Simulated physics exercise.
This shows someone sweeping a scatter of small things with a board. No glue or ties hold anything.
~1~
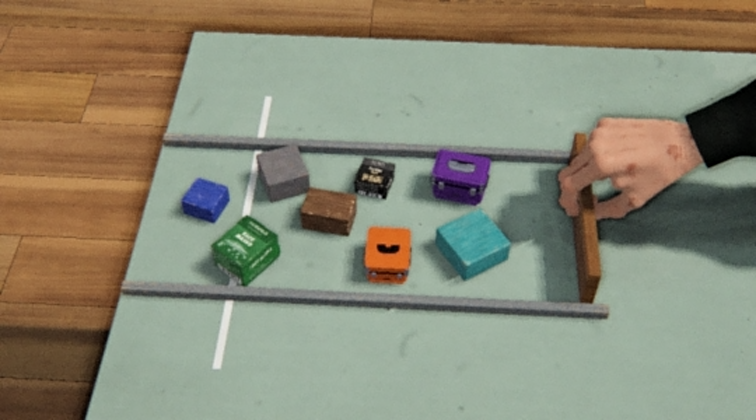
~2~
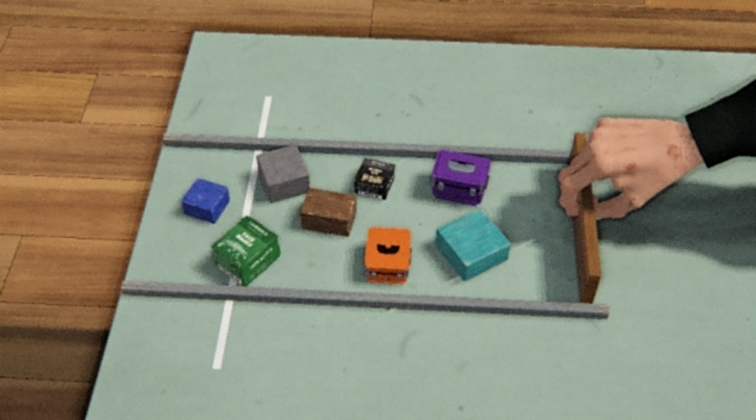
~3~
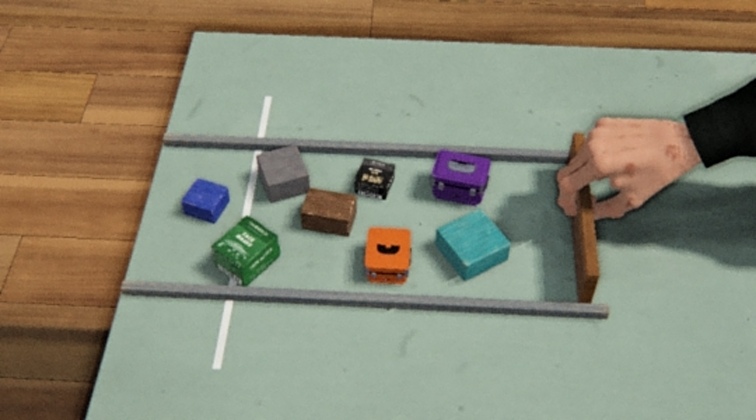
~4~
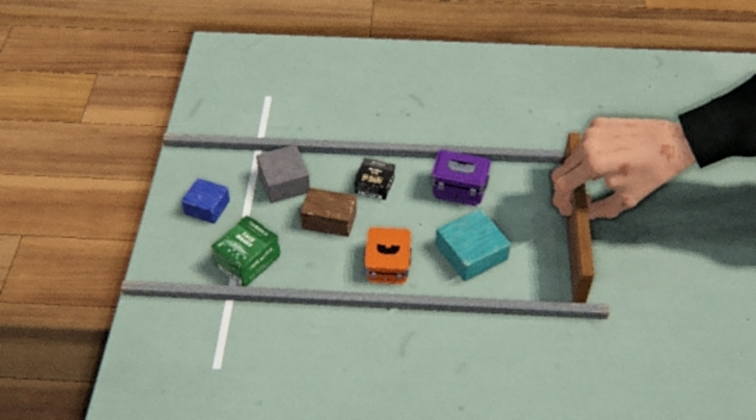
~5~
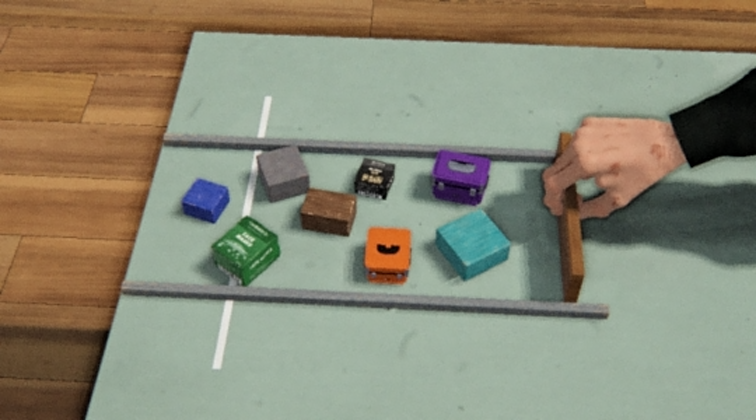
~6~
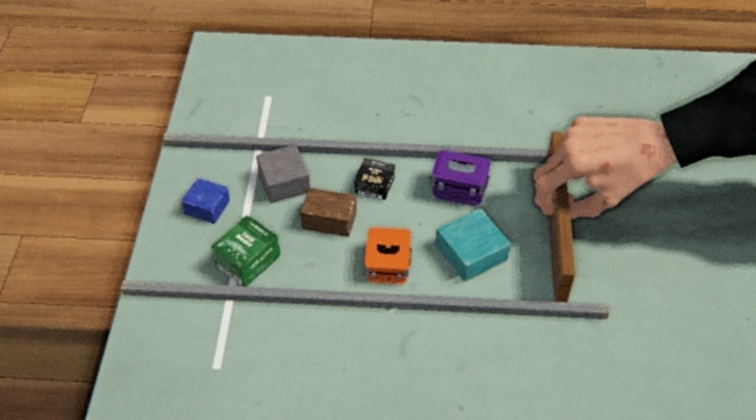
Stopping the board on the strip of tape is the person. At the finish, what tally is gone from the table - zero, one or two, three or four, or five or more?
The tally gone is one or two.
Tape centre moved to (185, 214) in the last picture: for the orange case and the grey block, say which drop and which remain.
Well, the orange case sits tight, and the grey block plunges.
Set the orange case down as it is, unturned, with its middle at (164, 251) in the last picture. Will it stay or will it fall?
The orange case stays put.
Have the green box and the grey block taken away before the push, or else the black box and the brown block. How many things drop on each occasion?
That makes 1 fallen, then 0 fallen in the other try.
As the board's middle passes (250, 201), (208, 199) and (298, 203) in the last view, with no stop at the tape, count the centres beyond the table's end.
Over the end: 2, 5, 0.
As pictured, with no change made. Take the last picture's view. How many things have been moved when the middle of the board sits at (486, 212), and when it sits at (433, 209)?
I make it 2 at the first spot and 4 at the other.
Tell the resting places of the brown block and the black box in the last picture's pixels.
Look around (169, 206) for the first and around (184, 172) for the second.
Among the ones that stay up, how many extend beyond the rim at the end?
It would come to 0.
Soon after, none off yet; blue block at rest near (206, 201); green box at rest near (246, 251); grey block at rest near (283, 174).
In the end, the number that fall off is one or two; gone, grey block and blue block.
